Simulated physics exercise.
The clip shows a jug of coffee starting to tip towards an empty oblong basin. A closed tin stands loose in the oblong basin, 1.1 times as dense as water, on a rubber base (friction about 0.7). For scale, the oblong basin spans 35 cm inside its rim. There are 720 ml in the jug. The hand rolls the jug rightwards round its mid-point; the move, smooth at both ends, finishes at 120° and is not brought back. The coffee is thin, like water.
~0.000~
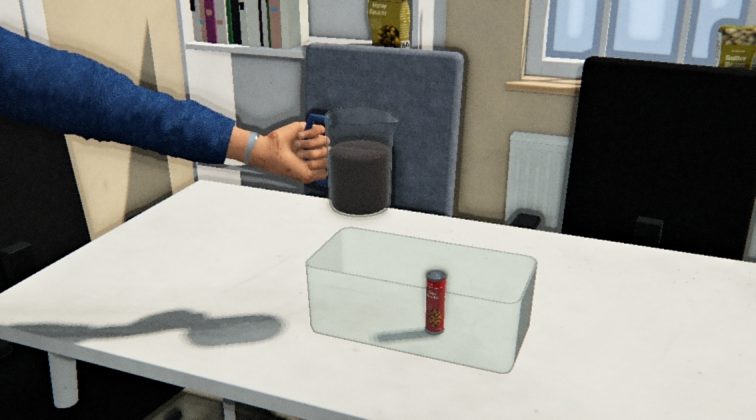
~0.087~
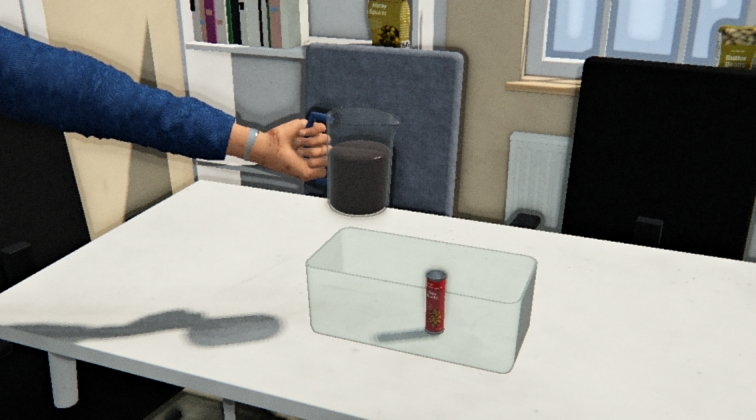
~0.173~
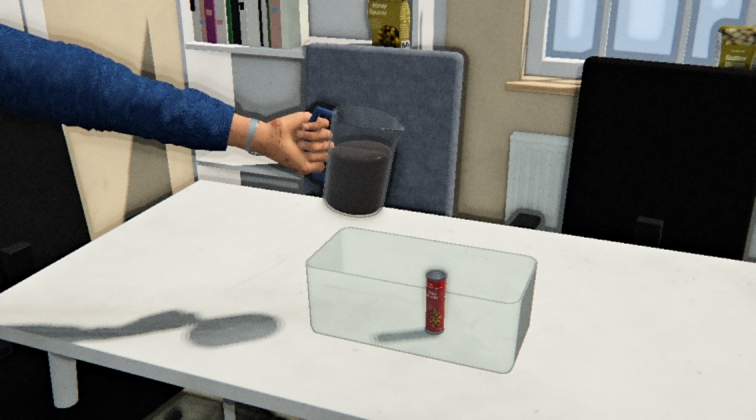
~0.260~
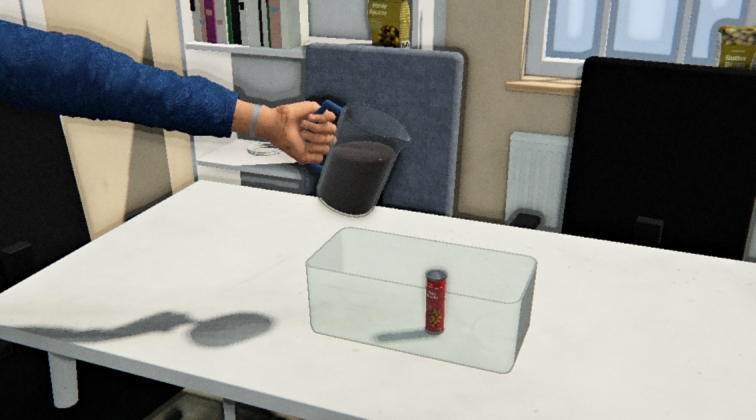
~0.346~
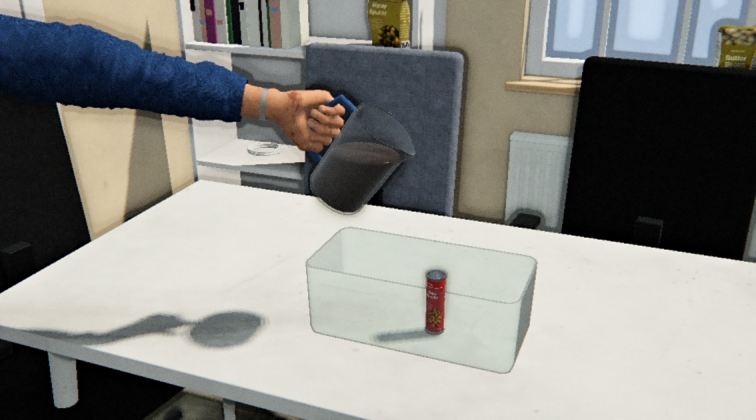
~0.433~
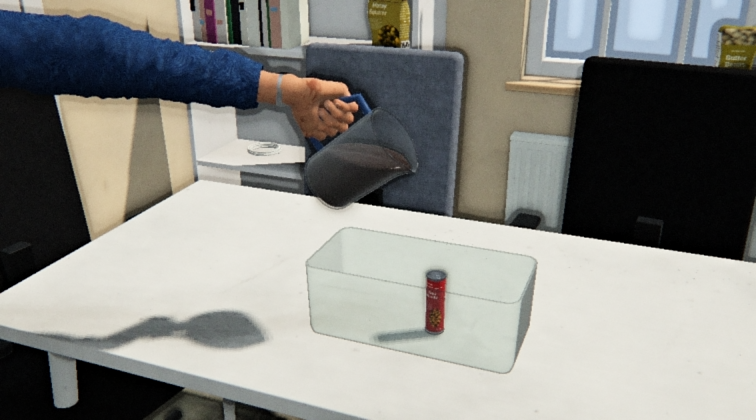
At a white table, a blue-sleeved hand steadily tilting a jug of dark coffee rightwards near a clear basin holding a red tin.
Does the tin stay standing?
The tin falls.
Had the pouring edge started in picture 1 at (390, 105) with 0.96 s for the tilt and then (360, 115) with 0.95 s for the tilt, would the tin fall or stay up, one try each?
First it goes over; then it keeps standing.
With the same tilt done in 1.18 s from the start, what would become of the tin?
Then it goes over.
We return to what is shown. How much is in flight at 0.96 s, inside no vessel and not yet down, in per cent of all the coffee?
About 10 per cent.
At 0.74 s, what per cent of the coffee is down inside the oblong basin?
About 14 per cent.
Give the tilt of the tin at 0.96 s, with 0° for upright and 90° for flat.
It is at some 0°.
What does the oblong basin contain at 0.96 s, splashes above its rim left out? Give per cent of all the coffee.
Near 80 in a hundred.
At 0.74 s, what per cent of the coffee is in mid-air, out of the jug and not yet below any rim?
Near 26 in a hundred.
By 0.74 s the tilt is 106° and 60 per cent is still to pour; the tin stands where it began.
By 0.96 s the tilt is 120° and 9 per cent is still to pour; the tin stands where it began.
By 1.20 s the tilt is 120° and 0 per cent is still to pour; the tin lies on its side.
By 1.45 s the tilt is 120° and 0 per cent is still to pour; the tin lies on its side.
At rest the tin lies on its side.
